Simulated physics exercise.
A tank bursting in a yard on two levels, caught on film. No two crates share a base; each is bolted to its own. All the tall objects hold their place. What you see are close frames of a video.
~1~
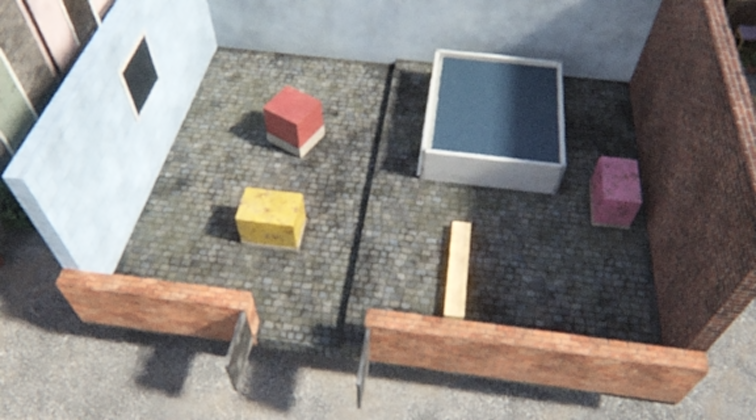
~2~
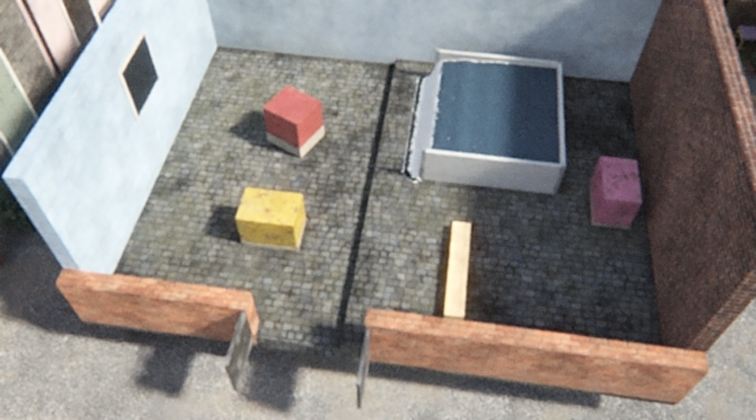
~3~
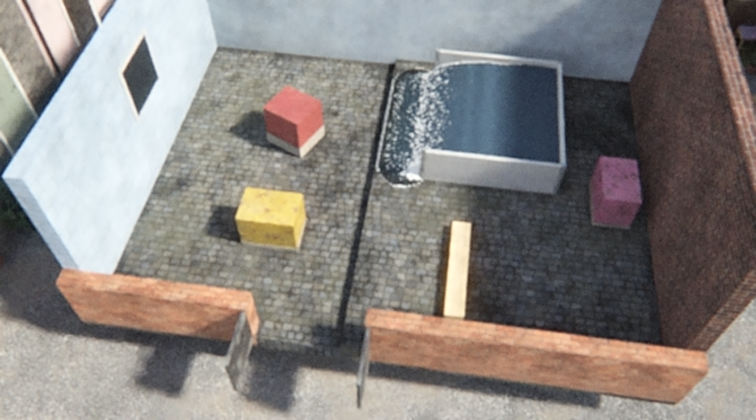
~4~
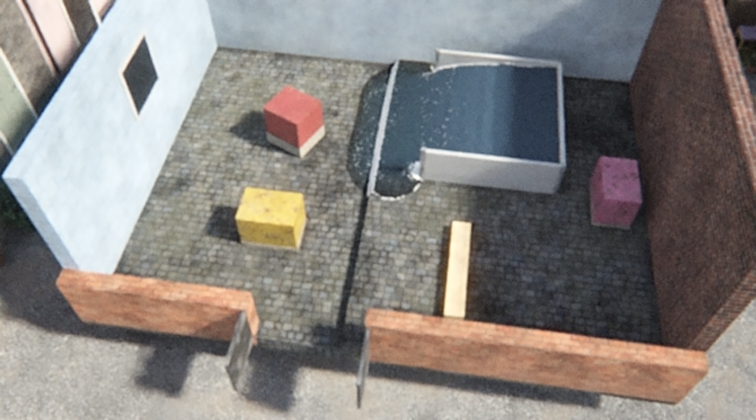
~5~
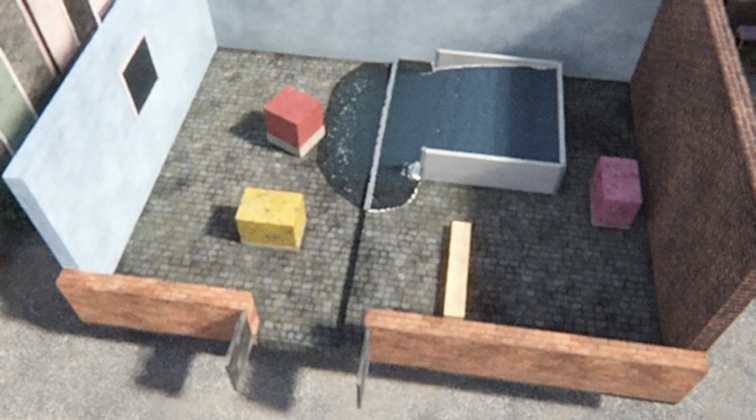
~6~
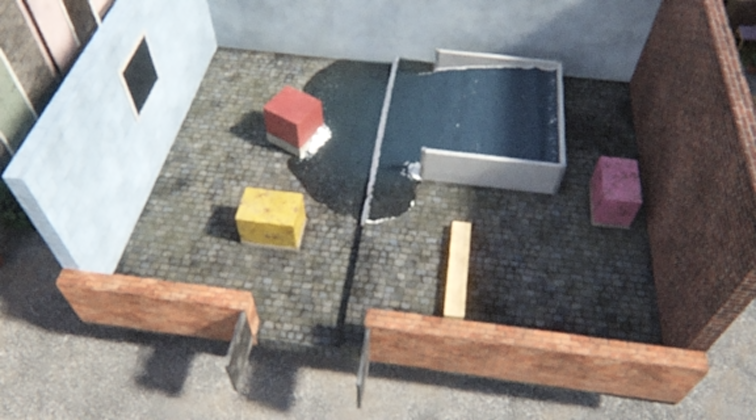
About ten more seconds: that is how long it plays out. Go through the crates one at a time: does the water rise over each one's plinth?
One at a time: The yellow crate - water gets over; the red crate - water gets over; the pink crate - water stays below.
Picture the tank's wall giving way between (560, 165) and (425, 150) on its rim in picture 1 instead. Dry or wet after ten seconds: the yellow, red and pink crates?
I'd say the yellow crate is overrun, while the red crate stays clear and the pink crate is overrun.
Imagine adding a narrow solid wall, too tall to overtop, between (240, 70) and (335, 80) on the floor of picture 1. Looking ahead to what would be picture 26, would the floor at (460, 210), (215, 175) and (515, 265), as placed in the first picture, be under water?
As listed: Dry, awash, free of water.
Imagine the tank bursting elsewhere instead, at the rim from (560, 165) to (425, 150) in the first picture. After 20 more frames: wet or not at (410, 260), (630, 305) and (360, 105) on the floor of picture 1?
Sodden, then sodden, then spared.
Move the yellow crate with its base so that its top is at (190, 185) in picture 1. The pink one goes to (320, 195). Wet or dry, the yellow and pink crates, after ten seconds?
Put simply, the yellow one is flooded and the pink one is flooded.
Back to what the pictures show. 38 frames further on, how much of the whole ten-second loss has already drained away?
Log: Around 25 %, estimated.
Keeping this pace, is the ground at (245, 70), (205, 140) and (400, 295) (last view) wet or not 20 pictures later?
Going through them in order, I'd call them drenched, drenched and clear.
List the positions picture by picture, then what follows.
The open tank at (495, 107) is whole and still, in the first frame.
Water pours out at (431, 116) and has run to (413, 176), in the second frame.
Water pours out at (431, 118) and has run to (393, 180), in the third frame.
Water pours out at (431, 119) and has run to (373, 187), in the fourth frame.
Water pours out at (431, 119) and has run to (375, 63), in the fifth frame.
The front is at (313, 83), out from the gap at (431, 119), in the sixth frame.
A moment on, water covers 30 % of the floor; the yellow crate water round its plinth, the red crate water round its plinth, the pink crate not reached.
Next, water covers 40 % of the floor; the yellow crate water round its plinth, the red crate water round its plinth, the pink crate not reached.
Then, water covers 50 % of the floor; the yellow crate water round its plinth, the red crate water round its plinth, the pink crate not reached.
Later, water covers 60 % of the floor; the yellow crate water round its plinth, the red crate water round its plinth, the pink crate not reached.
In the end, water covers 60 % of the floor; the yellow crate was topped, the red crate was topped, the pink crate stayed above the water.
